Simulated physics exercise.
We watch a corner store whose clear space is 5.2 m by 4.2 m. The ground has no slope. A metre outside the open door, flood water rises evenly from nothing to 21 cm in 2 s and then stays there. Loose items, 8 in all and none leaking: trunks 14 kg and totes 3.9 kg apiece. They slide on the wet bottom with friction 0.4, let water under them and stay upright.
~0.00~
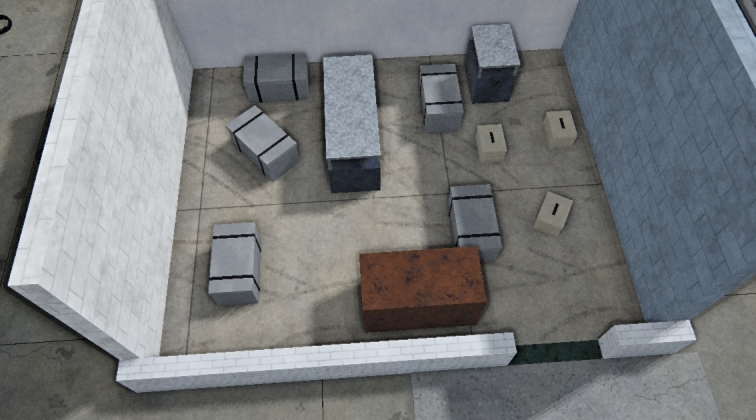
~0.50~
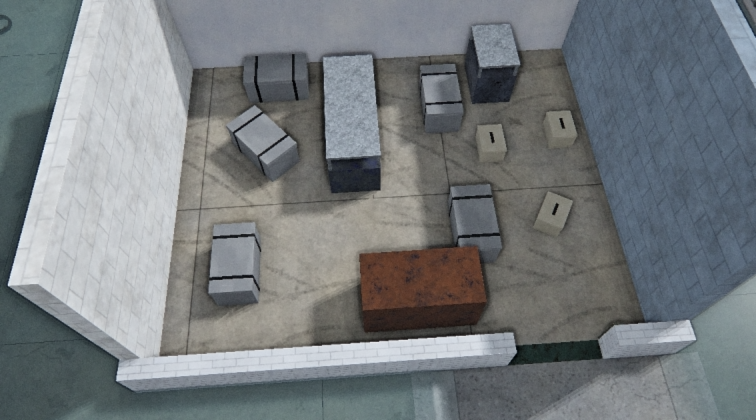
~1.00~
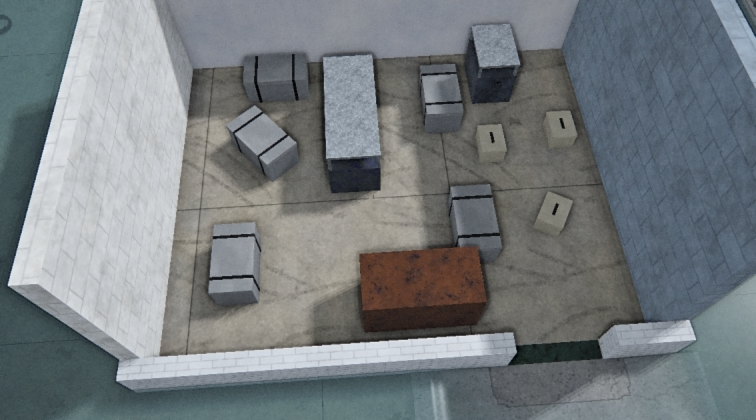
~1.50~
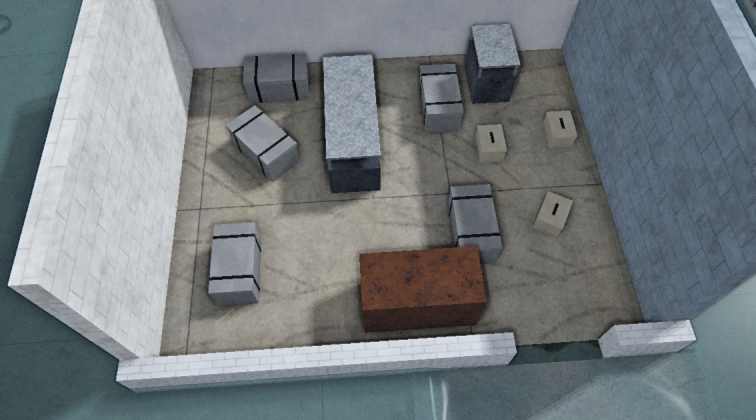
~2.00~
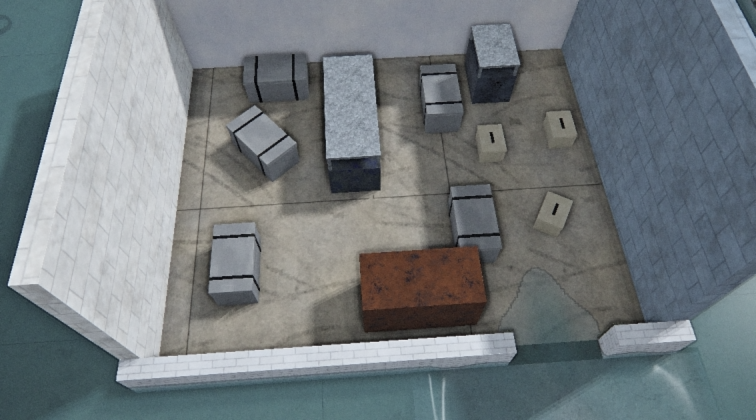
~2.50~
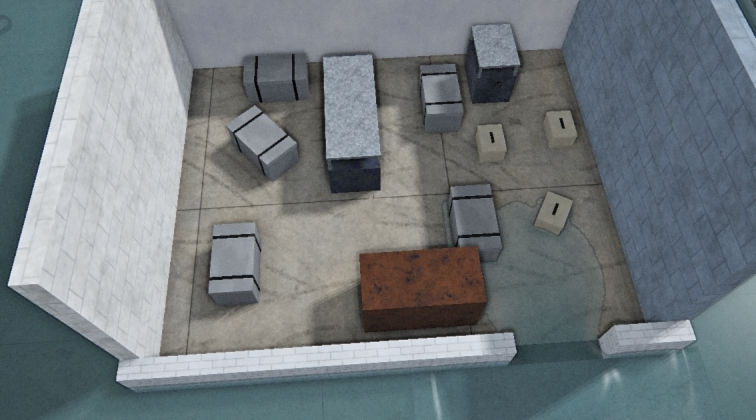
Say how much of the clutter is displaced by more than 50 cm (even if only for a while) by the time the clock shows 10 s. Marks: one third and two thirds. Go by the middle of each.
Share: At least two thirds.
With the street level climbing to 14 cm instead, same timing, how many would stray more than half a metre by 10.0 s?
Then 5.
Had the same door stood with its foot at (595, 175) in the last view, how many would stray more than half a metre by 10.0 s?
Then 6.
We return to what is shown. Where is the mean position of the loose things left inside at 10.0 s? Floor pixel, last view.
Near (363, 133).
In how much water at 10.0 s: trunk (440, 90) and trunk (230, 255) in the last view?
Roughly 6 and 1 cm.
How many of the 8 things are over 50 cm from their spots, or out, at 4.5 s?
4 of them.
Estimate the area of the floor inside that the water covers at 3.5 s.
About 6.0 m2.
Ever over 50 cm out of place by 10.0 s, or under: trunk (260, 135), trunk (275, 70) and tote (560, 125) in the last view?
In turn: Short of it, past it, past it.
After 3.5 s 1 of 8 are over 50 cm from their spots; 0 afloat.
After 4.5 s 4 of 8 are over 50 cm from their spots; 3 afloat.
After 7.0 s 5 of 8 are over 50 cm from their spots; 4 afloat.
After 10.0 s 6 of 8 are over 50 cm from their spots, and 6 have been at some point; 4 afloat.
